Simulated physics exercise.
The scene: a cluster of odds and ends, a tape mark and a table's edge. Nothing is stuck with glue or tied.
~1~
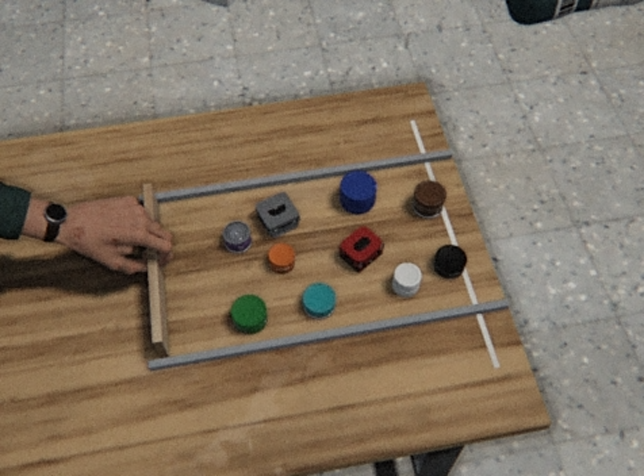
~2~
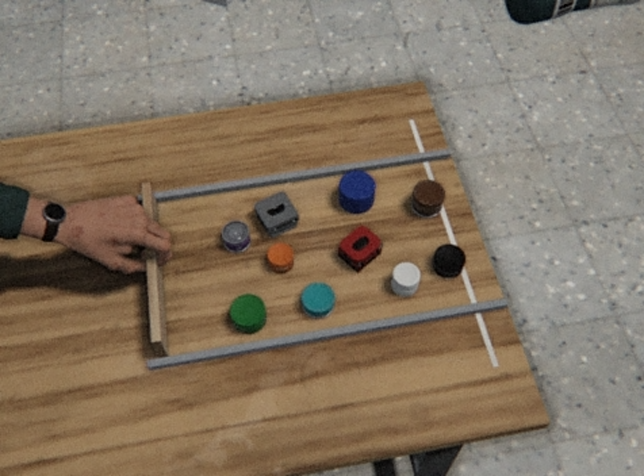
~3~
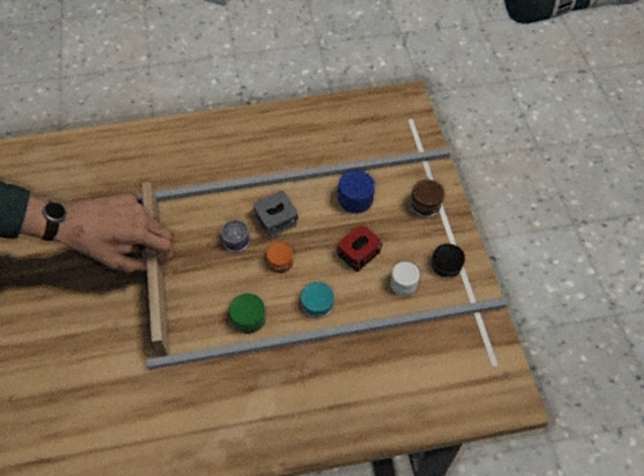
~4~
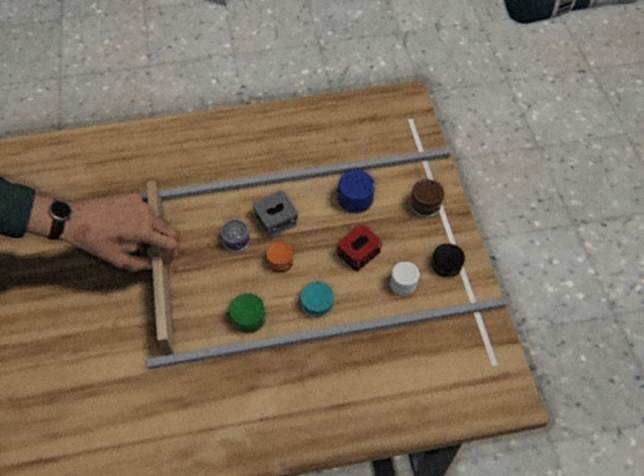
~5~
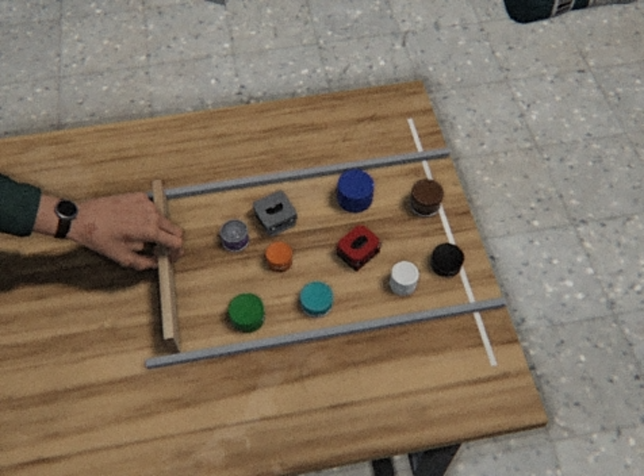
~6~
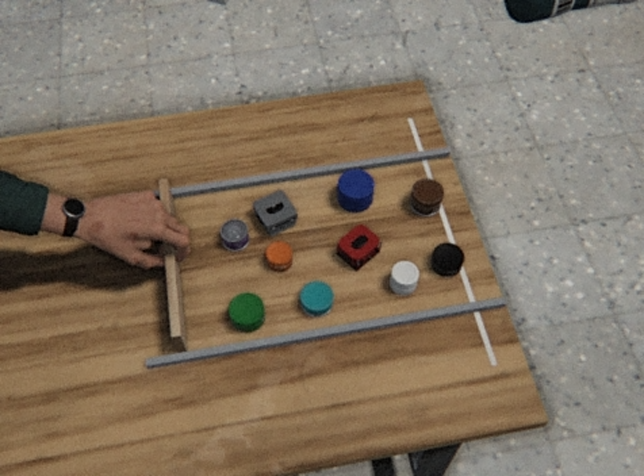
A hand wearing a dark watch rested on a wooden board between two grey rails, then slid it slightly to the right, while the colourful tubs, lids and cases on the table stayed put.
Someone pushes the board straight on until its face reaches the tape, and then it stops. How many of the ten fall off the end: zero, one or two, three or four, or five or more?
I predict the table will shed at least five pieces.
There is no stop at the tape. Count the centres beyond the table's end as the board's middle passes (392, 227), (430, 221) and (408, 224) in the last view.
Respectively, 1, 3 and 1.
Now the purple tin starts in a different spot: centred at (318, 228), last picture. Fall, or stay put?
From that start the object is safe.
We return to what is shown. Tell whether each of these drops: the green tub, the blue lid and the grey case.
Each one in turn: The green tub is spared, the blue lid is not spared, the grey case is spared.
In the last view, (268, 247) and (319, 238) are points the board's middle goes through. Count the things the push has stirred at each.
So far 5, and 8 at the second.
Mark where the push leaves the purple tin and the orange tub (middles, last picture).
Final positions: Near (453, 199); near (459, 220).
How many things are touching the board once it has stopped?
Contact count: 4.
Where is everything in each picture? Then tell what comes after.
The first picture shows black tub (450, 262); brown tin (429, 200); white lid (407, 280); board (155, 267); tape (450, 230).
The second picture shows brown tin (428, 199); red case (360, 249).
The third picture shows white lid (405, 279); grey case (276, 215).
The fourth picture shows black tub (448, 261); board (160, 265).
The fifth picture shows brown tin (426, 198); green tub (247, 313).
The sixth picture shows black tub (448, 260); brown tin (427, 198); white lid (404, 278); board (172, 262); tape (447, 228).
A little later, none off yet; black tub at rest near (448, 260); brown tin at rest near (427, 198); white lid at rest near (404, 278).
Next, none off yet; black tub shifted about its own width near (466, 251); brown tin at rest near (428, 198); white lid shifted well along near (445, 264).
When it is over, the number that fall off is five or more; down, turquoise pot, red case, blue lid, white lid, brown tin and black tub.
